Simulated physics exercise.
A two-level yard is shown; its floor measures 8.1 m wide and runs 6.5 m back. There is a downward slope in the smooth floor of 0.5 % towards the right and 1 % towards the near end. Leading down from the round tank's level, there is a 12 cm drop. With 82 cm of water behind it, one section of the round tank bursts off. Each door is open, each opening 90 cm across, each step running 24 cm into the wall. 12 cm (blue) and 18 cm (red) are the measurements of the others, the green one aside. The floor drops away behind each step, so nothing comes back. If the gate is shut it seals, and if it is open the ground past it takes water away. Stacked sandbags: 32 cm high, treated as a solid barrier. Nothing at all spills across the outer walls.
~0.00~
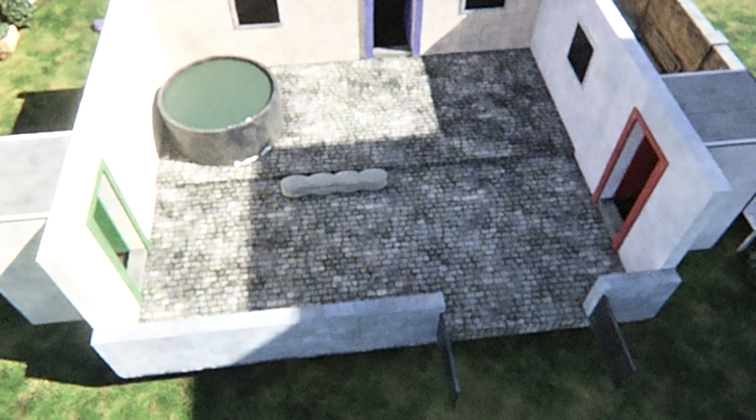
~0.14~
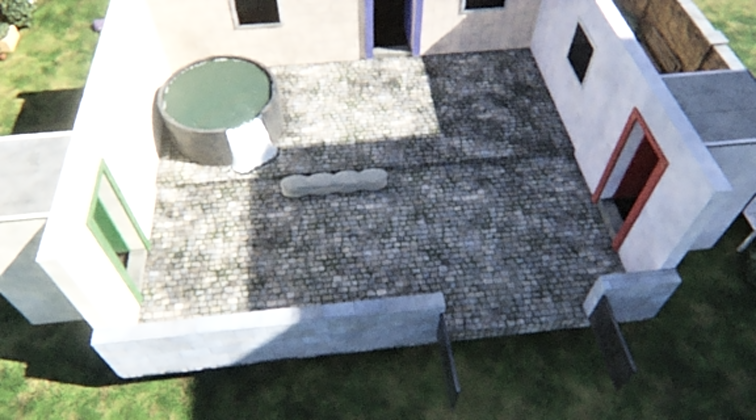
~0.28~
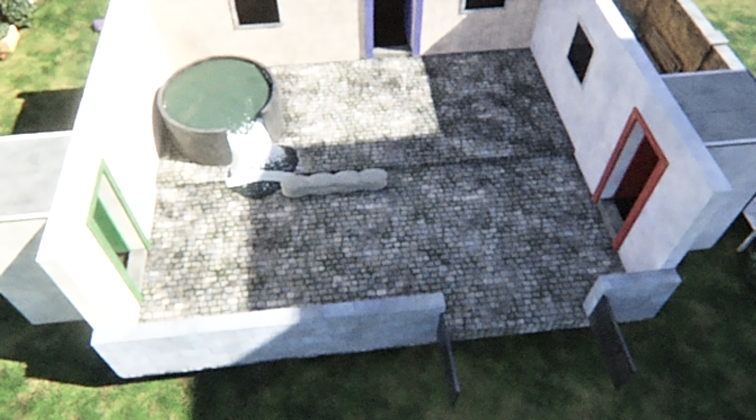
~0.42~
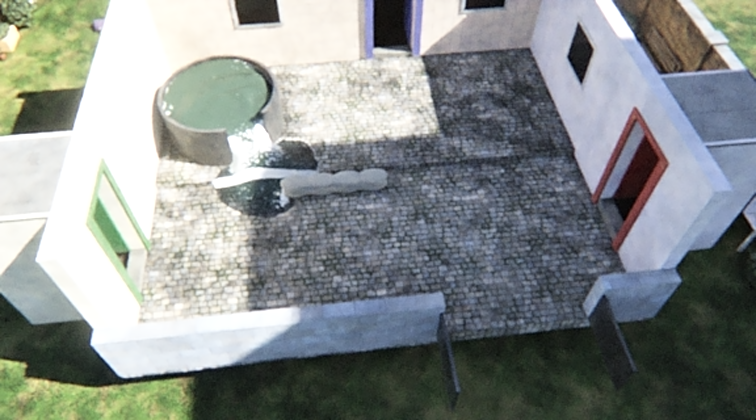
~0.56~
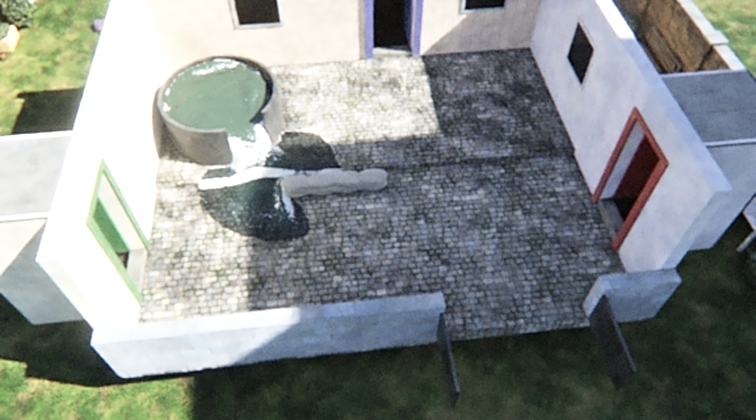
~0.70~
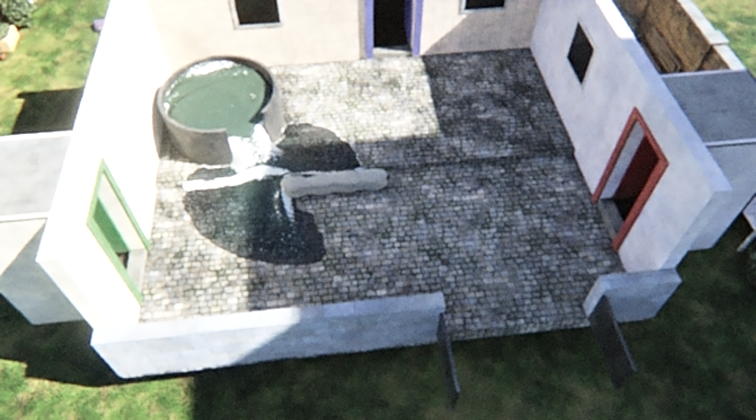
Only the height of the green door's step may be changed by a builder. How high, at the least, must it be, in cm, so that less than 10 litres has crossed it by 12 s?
It needs to be about 5.5 cm high.
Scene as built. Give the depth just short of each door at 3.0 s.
In cm: Blue 0, green 7, red 10.
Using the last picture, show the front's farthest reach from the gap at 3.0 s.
The farthest wet point sits near (616, 271).
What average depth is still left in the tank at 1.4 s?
I'd put it at some 58 centimetres on average.
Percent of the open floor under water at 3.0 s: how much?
Some 50 in a hundred.
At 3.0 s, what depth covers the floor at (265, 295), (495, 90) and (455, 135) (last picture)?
Respectively 4 cm, 1 cm and 3 cm.
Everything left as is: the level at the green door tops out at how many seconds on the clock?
Peak: Close to 3.2 s.
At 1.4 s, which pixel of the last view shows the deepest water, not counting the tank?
At about pixel (292, 185).
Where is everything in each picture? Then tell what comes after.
The round tank at (219, 94) is whole and still, 82 cm deep; the green door at (123, 240) is dry, in the first picture.
Water pours out at (251, 144) and has run 0.3 m, to (247, 173); about 10 cm deep outside, 82 cm at the back, in the second picture.
The front is at (260, 195), 0.9 m from the gap at (251, 146); 0.9 m2 of floor is wet, 82 cm left at the back, in the third picture.
The gap is at (251, 146), the front 1.4 m out at (277, 212); the back of the round tank holds 82 cm, in the fourth picture.
The front is at (298, 234), 2.0 m from the gap at (251, 146); 3.2 m2 of floor is wet, 77 cm left at the back, in the fifth picture.
The front is at (313, 258), 2.6 m from the gap at (251, 145); 4.6 m2 of floor is wet, 70 cm left at the back; the green door at (123, 240), 3.0 m from the gap, is still 1.3 m from the nearest water, in the sixth picture.
After 1.4 s water covers 25 % of the floor, deepest (42 cm) near (292, 185); it has not reached the green door.
After 3.0 s water covers 50 % of the floor, deepest (30 cm) near (292, 185); 7 cm at the green door, 0 litres in over its 13 cm step.
After 12.0 s water covers 65 % of the floor, deepest (12 cm) near (618, 300); 6 cm at the green door, 0 litres in over its 13 cm step.
At the green door as built, the water arrived by 1.8 s and peaked near 8 cm at 3.2 s.
With a step of 5 cm, 14 litres would have come in within the 12 s; with 6 cm, 6 litres. So under 10 litres takes about 5.5 cm.
